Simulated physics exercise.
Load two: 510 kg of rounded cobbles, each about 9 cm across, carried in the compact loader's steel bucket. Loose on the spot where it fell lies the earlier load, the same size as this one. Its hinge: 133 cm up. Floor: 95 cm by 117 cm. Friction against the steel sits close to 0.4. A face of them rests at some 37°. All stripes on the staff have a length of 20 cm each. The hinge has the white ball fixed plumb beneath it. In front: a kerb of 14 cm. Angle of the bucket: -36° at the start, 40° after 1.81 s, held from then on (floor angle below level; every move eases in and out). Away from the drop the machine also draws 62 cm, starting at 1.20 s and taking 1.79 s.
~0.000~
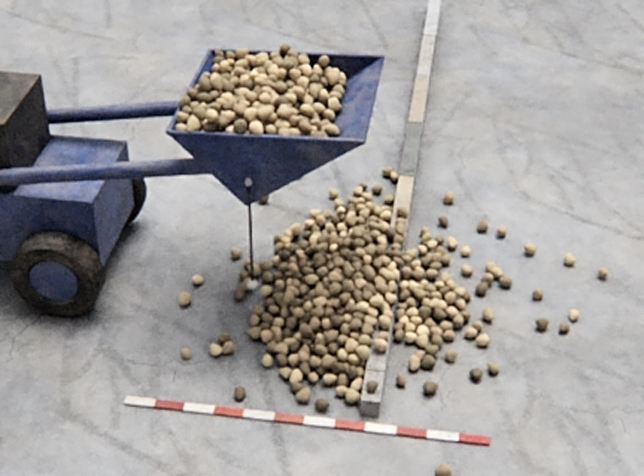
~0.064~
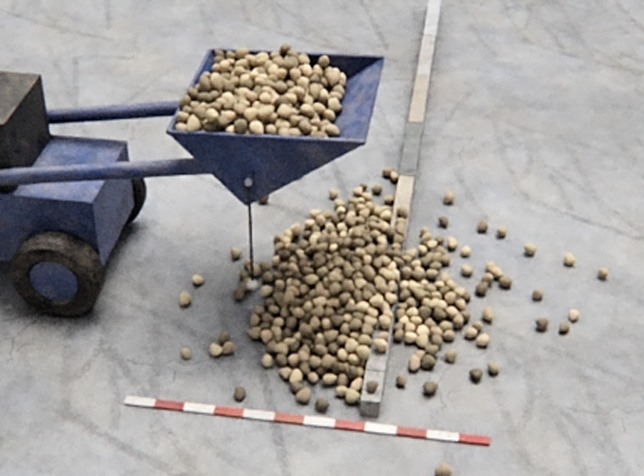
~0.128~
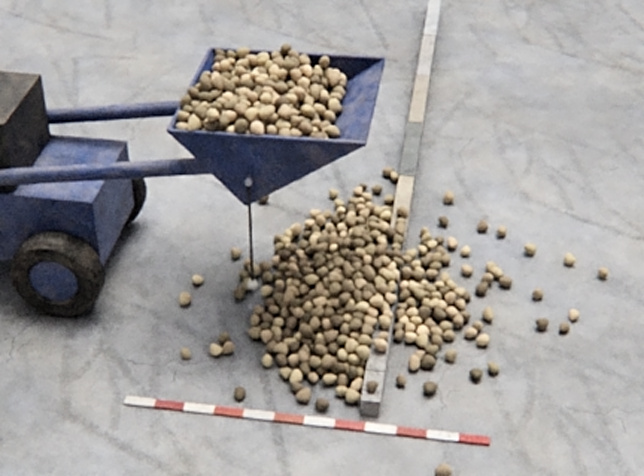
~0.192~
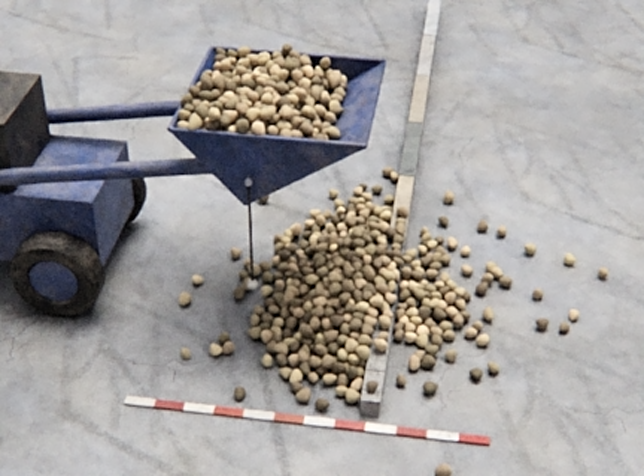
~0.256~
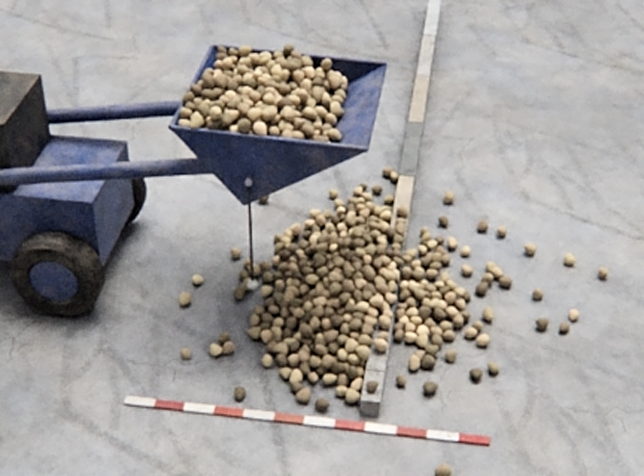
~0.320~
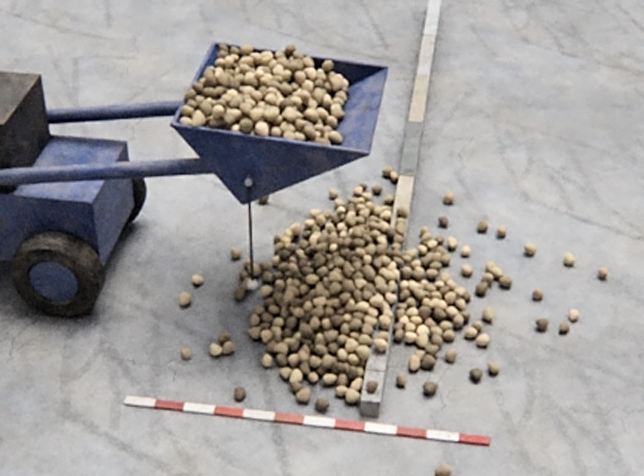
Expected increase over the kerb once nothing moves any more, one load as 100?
About 44 in every hundred.
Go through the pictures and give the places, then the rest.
In the first picture, the bucket is at -36°, its lip at (365, 142); the top of the load is at (279, 66). The earlier load is highest near (355, 261), 29 cm above ground level, 84 % on this side of the kerb, 17 % over the kerb.
In the second picture, the bucket is at -36°, its lip at (365, 143); the top of the load is at (274, 67); the stones move at 0.0 m/s on average.
In the third picture, the bucket is at -35°, its lip at (365, 144); the top of the load is at (275, 67); the stones move at 0.1 m/s on average.
In the fourth picture, the bucket is at -34°, its lip at (366, 146); the top of the load is at (267, 66); the stones move at 0.1 m/s on average.
In the fifth picture, the bucket is at -32°, its lip at (368, 150); the top of the load is at (268, 66); the stones move at 0.1 m/s on average.
The sixth picture shows lip at (369, 154), floor tilted -30°, highest stones at (263, 68); the stones move at 0.2 m/s on average.
After 1.4 s the floor is at 28°; in per cent of one load, 96 in the bucket, 88 on this side of the kerb, 17 over the kerb; the foremost stones are at (579, 290).
After 1.9 s the floor is at 40°; in per cent of one load, 21 in the bucket, 142 on this side of the kerb, 37 over the kerb; the foremost stones are at (579, 290).
After 3.4 s the floor is at 40°; in per cent of one load, 0 in the bucket, 139 on this side of the kerb, 61 over the kerb; the foremost stones are at (589, 282).
After 6.1 s the floor is at 40°; in per cent of one load, 0 in the bucket, 139 on this side of the kerb, 61 over the kerb; the foremost stones are at (589, 282). Net gain over the kerb, 44.
